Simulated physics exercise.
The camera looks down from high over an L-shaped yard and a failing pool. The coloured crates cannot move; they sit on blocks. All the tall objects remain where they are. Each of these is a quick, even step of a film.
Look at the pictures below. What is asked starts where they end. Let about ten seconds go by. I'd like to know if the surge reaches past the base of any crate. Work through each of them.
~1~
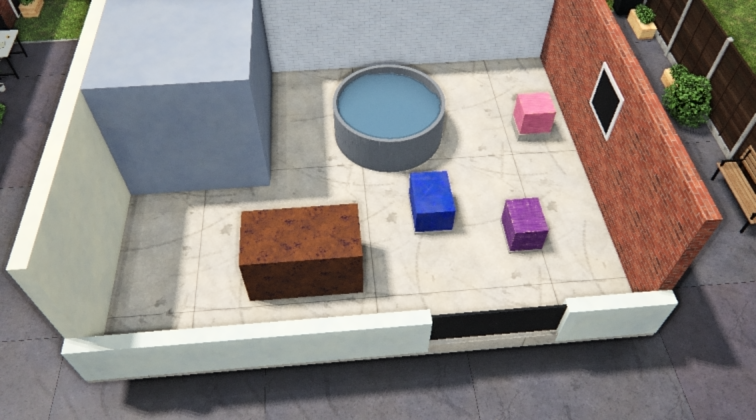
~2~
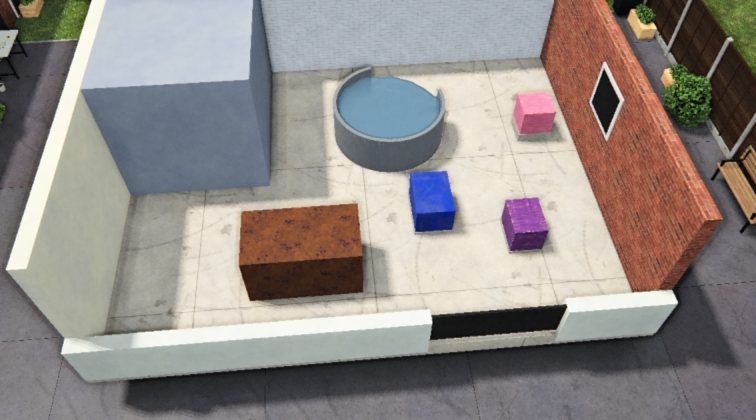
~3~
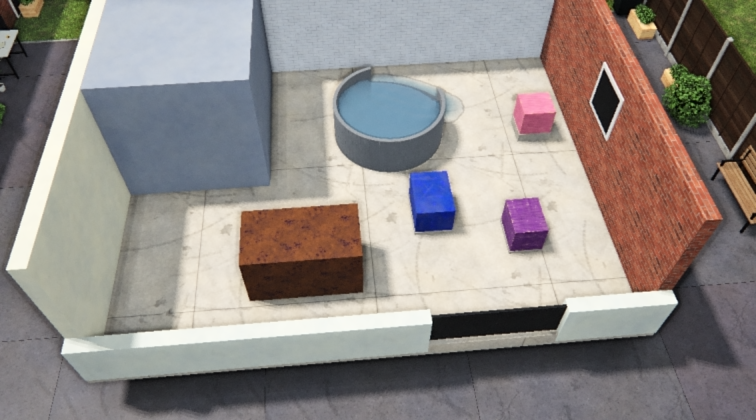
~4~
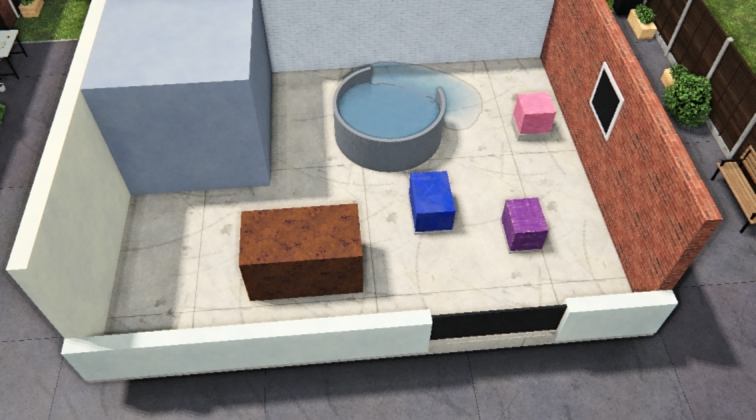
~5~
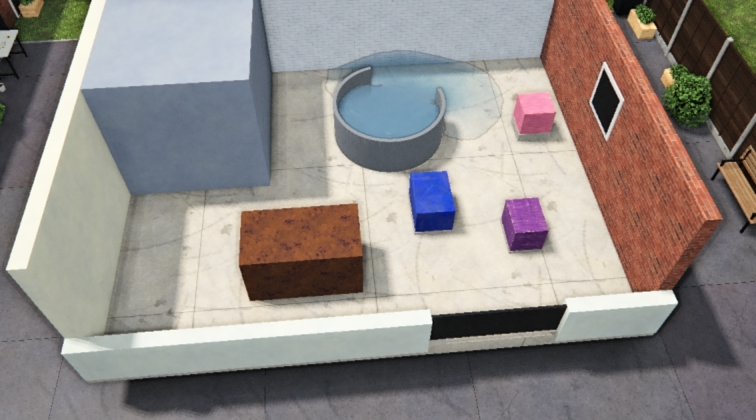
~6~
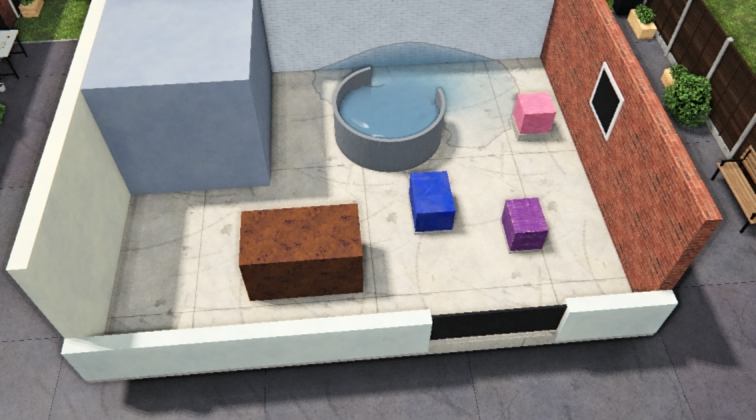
In the end purple crate: Too low, blue crate: Too low, pink crate: Too low.
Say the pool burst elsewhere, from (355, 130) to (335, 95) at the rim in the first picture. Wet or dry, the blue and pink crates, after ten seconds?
Note: Blue one is overtopped; pink one is left dry.
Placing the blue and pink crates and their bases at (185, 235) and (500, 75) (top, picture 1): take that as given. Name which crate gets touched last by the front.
I'd say it is the blue one.
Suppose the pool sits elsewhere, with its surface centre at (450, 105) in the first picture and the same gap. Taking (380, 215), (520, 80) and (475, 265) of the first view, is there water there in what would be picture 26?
First unwetted; next drenched; last unwetted.
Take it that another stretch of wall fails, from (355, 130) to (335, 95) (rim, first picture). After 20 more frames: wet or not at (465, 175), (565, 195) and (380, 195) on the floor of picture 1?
Point by point: Unwetted, unwetted, drenched.
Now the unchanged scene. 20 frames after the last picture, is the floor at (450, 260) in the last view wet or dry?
That spot: Waterless.
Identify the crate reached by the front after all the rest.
Note: The blue one.
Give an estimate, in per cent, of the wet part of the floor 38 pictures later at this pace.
I'd guess some 80 per cent.
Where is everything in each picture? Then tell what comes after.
In the first frame, the round pool at (389, 104) is whole and still.
In the second frame, water pours out on the round pool's far side and has run to a hidden place.
In the third frame, water pours out on the round pool's far side and has run to a hidden place.
In the fourth frame, water pours out on the round pool's far side and has run to (357, 68).
In the fifth frame, the front is at (494, 86), out from the gap on the round pool's far side.
In the sixth frame, the front is at (502, 67), out from the gap on the round pool's far side.
A moment on, water covers 20 % of the floor; the purple crate not reached, the blue crate not reached, the pink crate water round its plinth.
Next, water covers 25 % of the floor; the purple crate not reached, the blue crate not reached, the pink crate water round its plinth.
Then, water covers 50 % of the floor; the purple crate water round its plinth, the blue crate not reached, the pink crate water round its plinth.
Later, water covers 80 % of the floor; the purple crate water round its plinth, the blue crate water round its plinth, the pink crate water round its plinth.
In the end, water covers 100 % of the floor; the purple crate was topped, the blue crate was topped, the pink crate was topped.
